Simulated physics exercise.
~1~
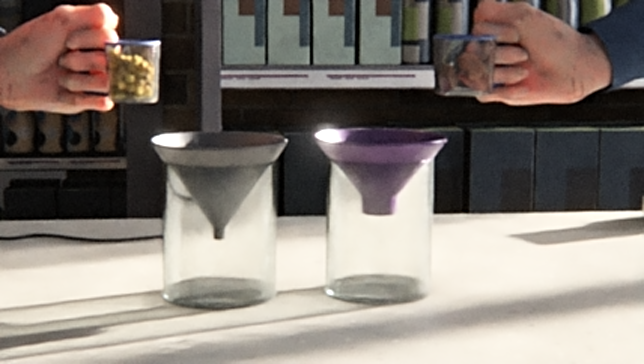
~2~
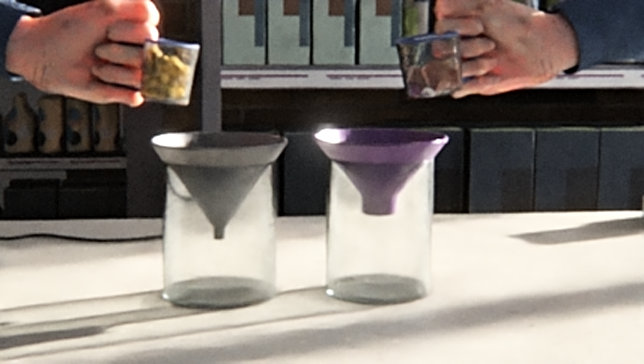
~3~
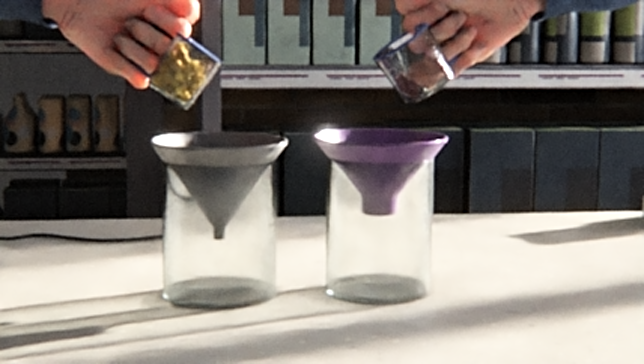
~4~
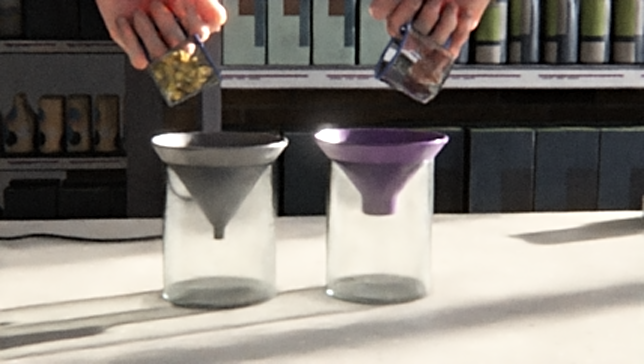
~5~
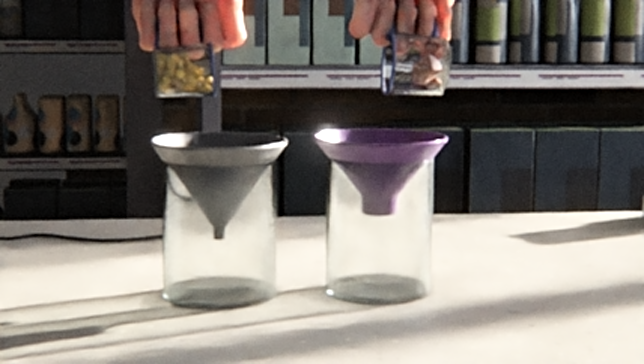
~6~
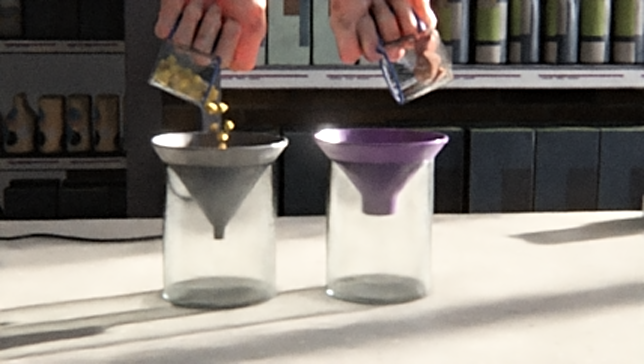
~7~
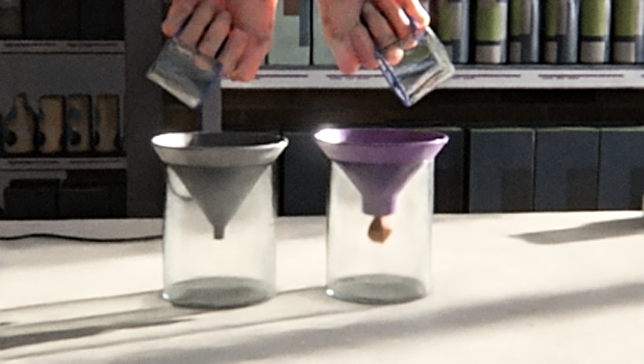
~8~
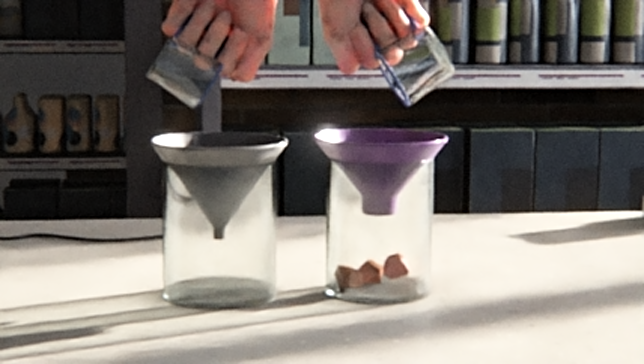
The clip shows two hands bringing in small clear cups and tipping them over funnels in glass jars. Yellowish pieces drop into the left grey funnel and none reach its jar, while brownish chunks pass through the right purple funnel and settle on the jar's bottom.
